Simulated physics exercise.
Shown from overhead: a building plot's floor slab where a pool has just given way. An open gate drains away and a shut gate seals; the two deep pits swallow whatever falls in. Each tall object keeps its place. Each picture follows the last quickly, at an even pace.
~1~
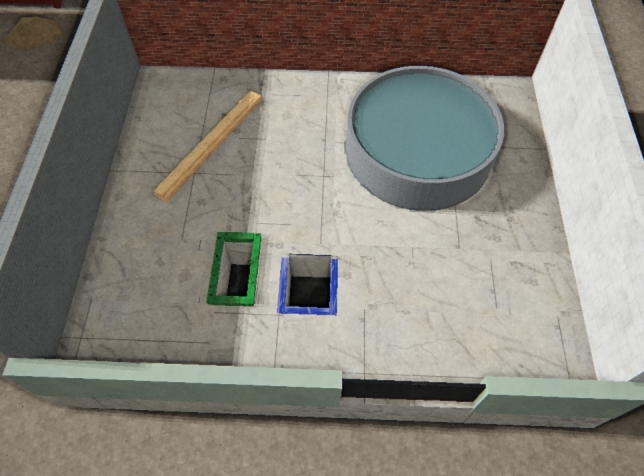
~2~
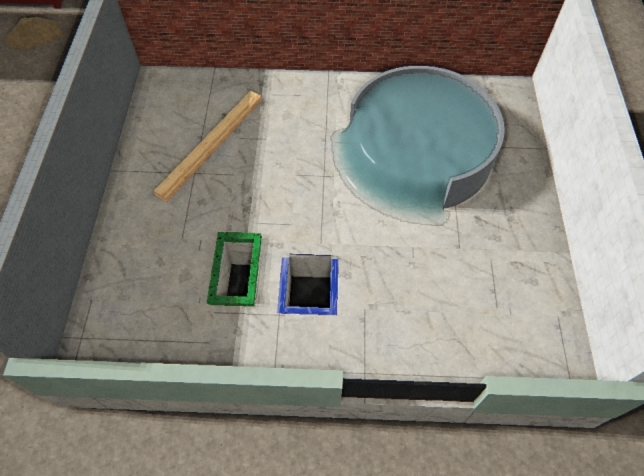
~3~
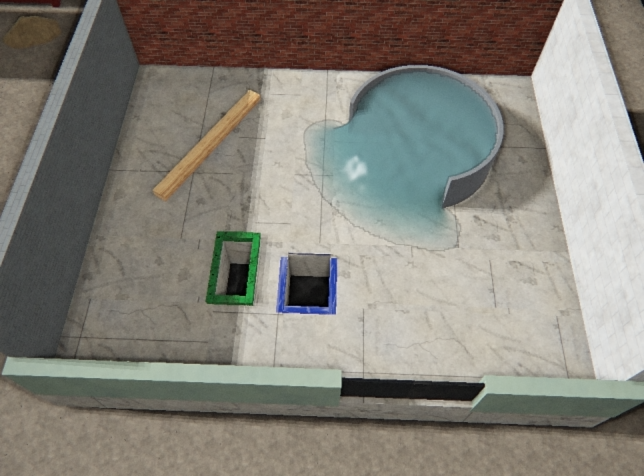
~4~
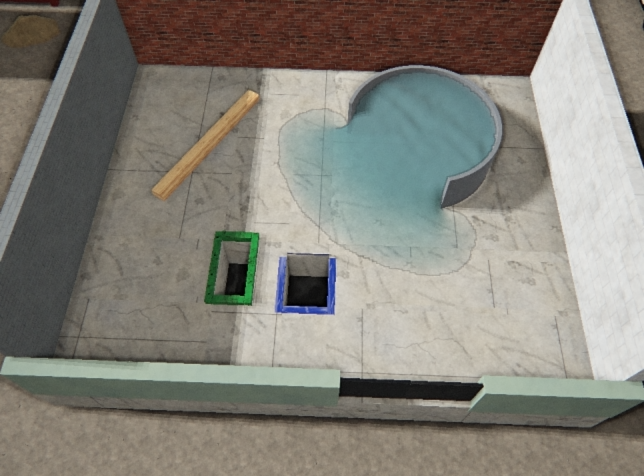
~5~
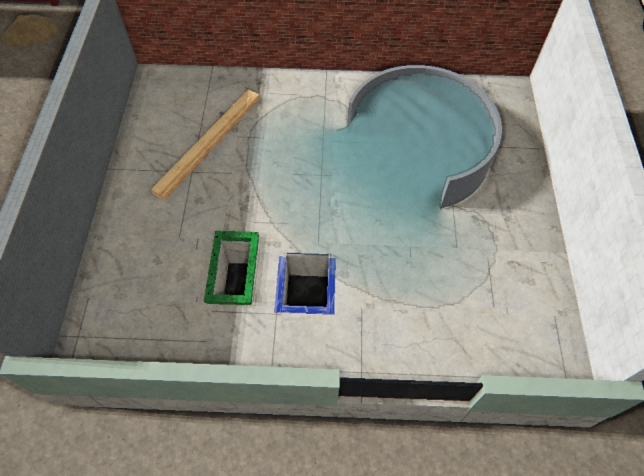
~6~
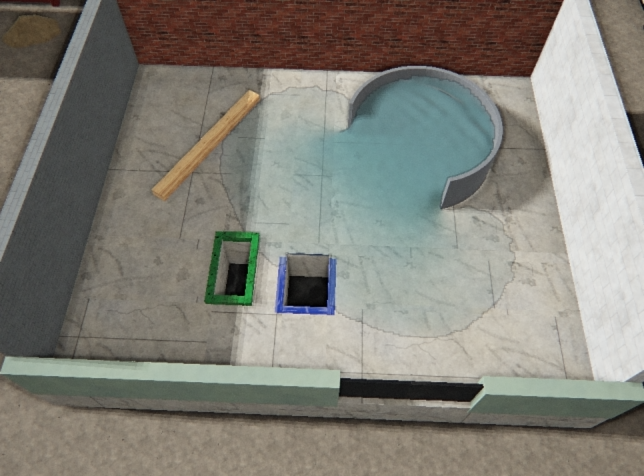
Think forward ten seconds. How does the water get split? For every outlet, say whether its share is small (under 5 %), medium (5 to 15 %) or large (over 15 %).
Result - gate: Small; blue pit: Large; green pit: Medium.
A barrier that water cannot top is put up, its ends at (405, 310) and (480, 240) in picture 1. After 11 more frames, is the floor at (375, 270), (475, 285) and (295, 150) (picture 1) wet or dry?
In the order you listed them: Soaked, unsoaked, soaked.
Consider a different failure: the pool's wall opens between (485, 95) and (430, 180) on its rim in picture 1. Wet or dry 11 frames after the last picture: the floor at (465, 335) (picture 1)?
It would be soaked by then.
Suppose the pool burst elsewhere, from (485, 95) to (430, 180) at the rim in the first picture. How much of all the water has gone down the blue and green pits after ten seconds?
For blue it's about 15 per cent, and for green about 0 per cent.
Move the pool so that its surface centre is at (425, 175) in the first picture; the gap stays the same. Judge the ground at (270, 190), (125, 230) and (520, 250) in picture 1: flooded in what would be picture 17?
So, first one got wet, second one got wet, third one stays dry.
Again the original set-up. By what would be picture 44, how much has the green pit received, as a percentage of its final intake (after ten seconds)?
Estimate: Some 95 per cent.
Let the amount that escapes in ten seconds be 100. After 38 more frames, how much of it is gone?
I'd estimate some 75 per cent.
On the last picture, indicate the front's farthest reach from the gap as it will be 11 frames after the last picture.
Close to (60, 338).
A moment on, water covers 45 % of the floor; the gate 0 %, the blue pit 4 %, the green pit 1 %.
Next, water covers 55 % of the floor; the gate 0 %, the blue pit 10 %, the green pit 4 %.
Then, water covers 65 % of the floor; the gate 0 %, the blue pit 16 %, the green pit 6 %.
Later, water covers 85 % of the floor; the gate 0 %, the blue pit 22 %, the green pit 8 %.
In the end, water covers 100 % of the floor; the gate 0 %, the blue pit 33 %, the green pit 8 %.
